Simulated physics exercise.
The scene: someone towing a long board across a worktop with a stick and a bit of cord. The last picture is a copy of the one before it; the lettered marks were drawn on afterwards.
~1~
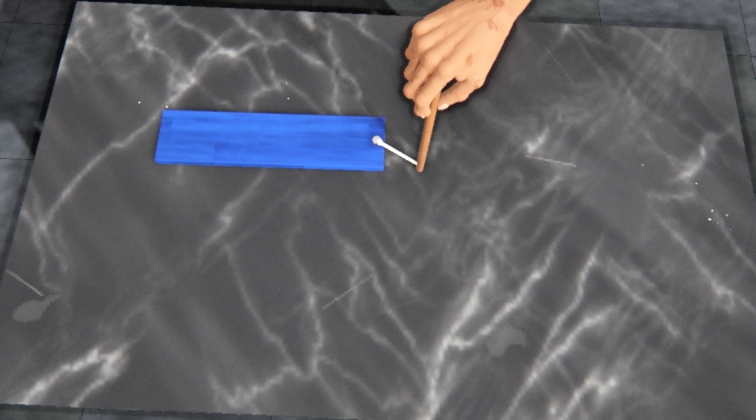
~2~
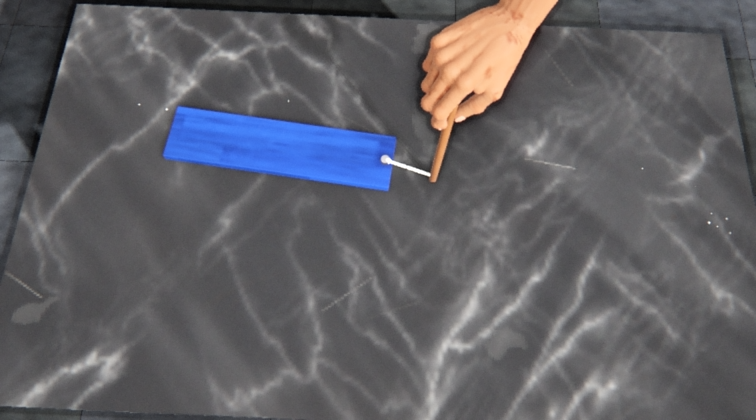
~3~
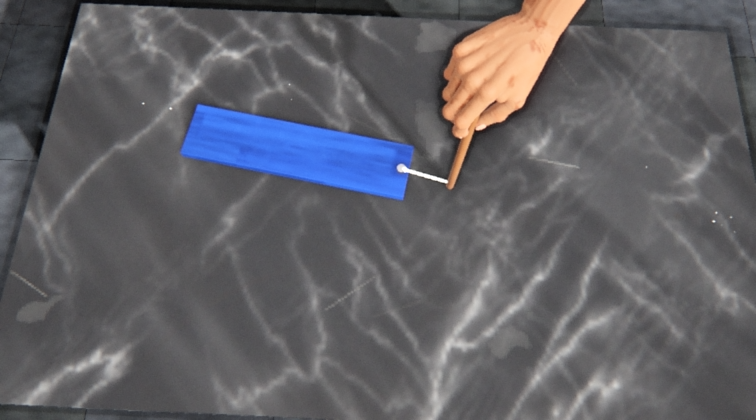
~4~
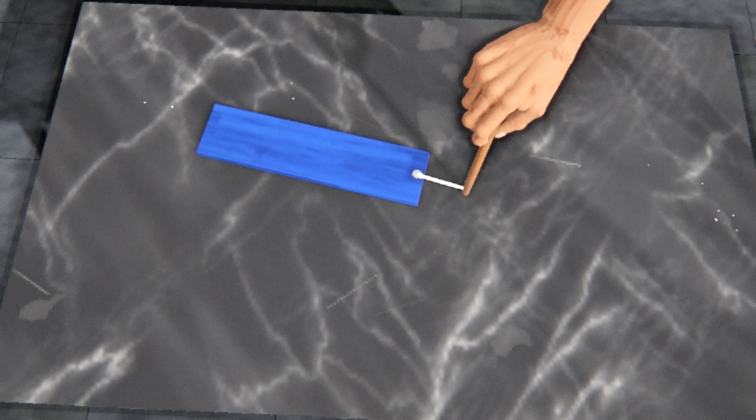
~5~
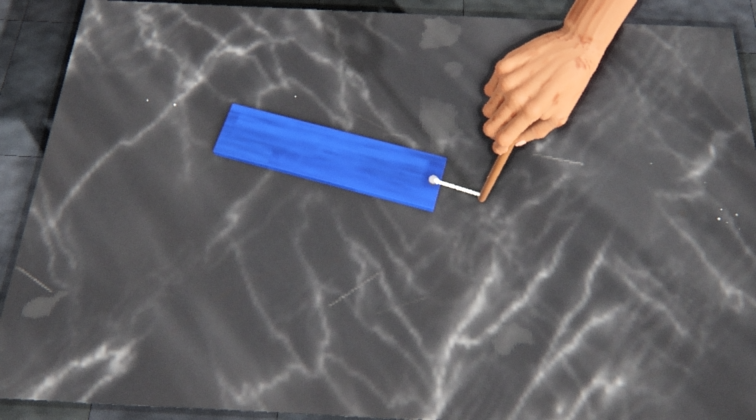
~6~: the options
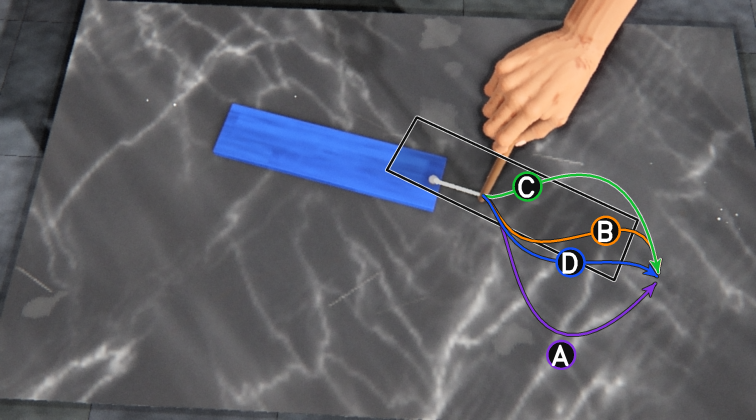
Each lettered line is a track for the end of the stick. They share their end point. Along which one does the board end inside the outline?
C is the one.
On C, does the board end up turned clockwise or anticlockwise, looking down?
On that path, clockwise.
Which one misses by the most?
That is A.
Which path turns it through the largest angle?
Path C.
On the copy, A from (483, 196) via (540, 319) to (655, 283); B from (483, 196) via (578, 237) to (659, 273); C from (483, 196) via (590, 176) to (658, 273); D from (483, 196) via (551, 260) to (657, 276); the outline at (511, 195).
On C. First, foot of the stick (561, 177), middle of the board (403, 163).
Then, foot of the stick (635, 210), middle of the board (476, 173).
Finally, foot of the stick (658, 280), middle of the board (510, 195); it lies in the outline.
By contrast, A leaves its middle at (492, 246); B leaves its middle at (502, 211); D leaves its middle at (496, 222).
